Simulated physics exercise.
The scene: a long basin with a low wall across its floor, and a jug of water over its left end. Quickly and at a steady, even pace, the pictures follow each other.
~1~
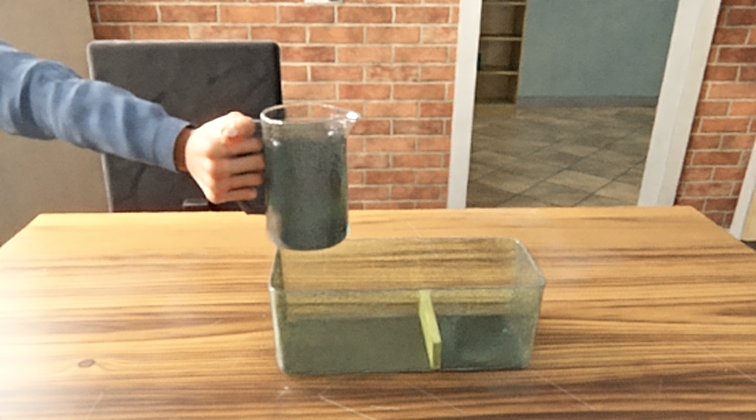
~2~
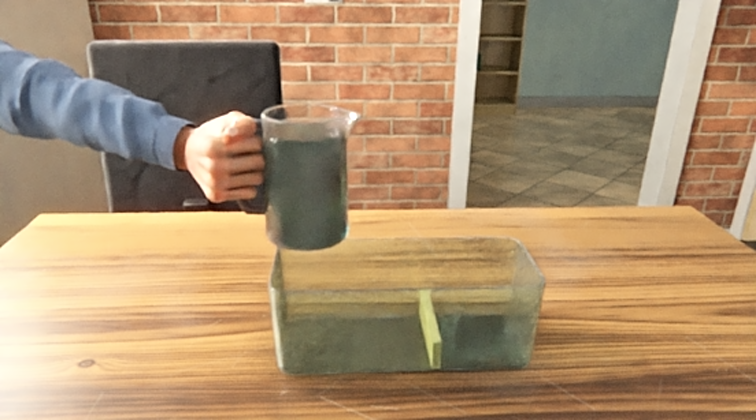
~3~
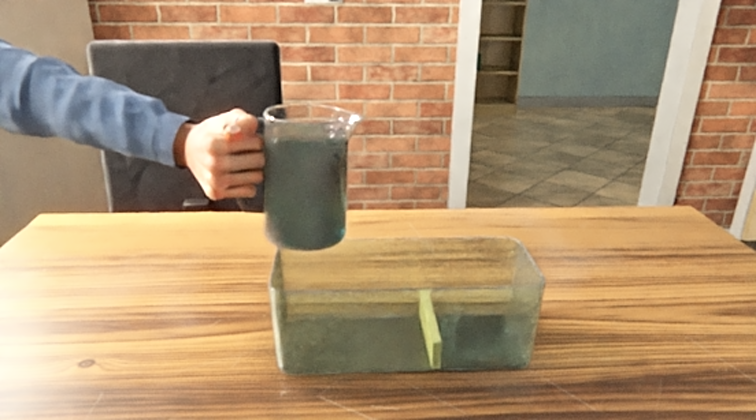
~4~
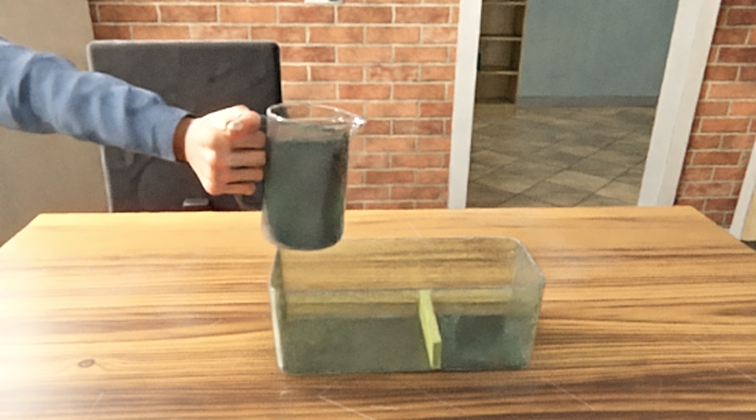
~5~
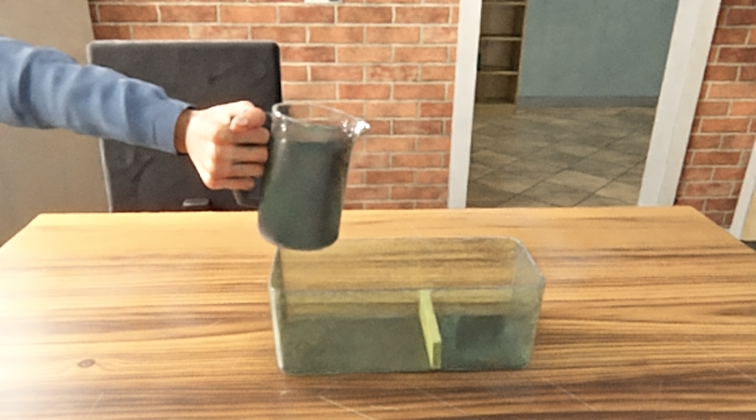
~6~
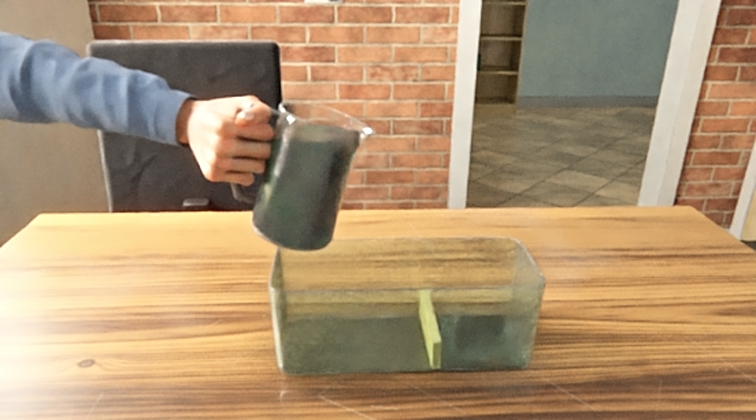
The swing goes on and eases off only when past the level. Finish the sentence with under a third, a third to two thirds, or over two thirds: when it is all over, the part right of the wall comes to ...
When it is all over, the part right of the wall comes to a third to two thirds.
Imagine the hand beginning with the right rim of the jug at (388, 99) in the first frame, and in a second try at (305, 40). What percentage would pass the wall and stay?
About 75 % the first time, about 10 % the second.
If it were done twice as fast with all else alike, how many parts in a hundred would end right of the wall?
It comes to 30 per cent or so.
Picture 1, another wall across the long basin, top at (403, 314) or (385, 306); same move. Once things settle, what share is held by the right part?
In turn some 85 and 95 in a hundred.
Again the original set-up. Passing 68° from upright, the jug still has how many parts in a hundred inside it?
Still holding around 85 %, give or take.
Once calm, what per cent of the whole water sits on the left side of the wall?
Roughly 55 per cent.
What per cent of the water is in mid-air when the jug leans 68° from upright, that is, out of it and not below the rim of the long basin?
10 in a hundred.
A moment on, the jug is tipped part way and 87 per cent is still to pour, 1 is left of the wall and 3 right of it.
Next, the jug is tipped right over and 42 per cent is still to pour, 15 is left of the wall and 28 right of it.
Then the jug is tipped right over and 6 per cent is still to pour, 46 is left of the wall and 44 right of it.
Later the jug is tipped right over and 0 per cent is still to pour, 54 is left of the wall and 45 right of it.
Finally, 54 per cent lies left of the wall, 45 right of it and 1 outside.
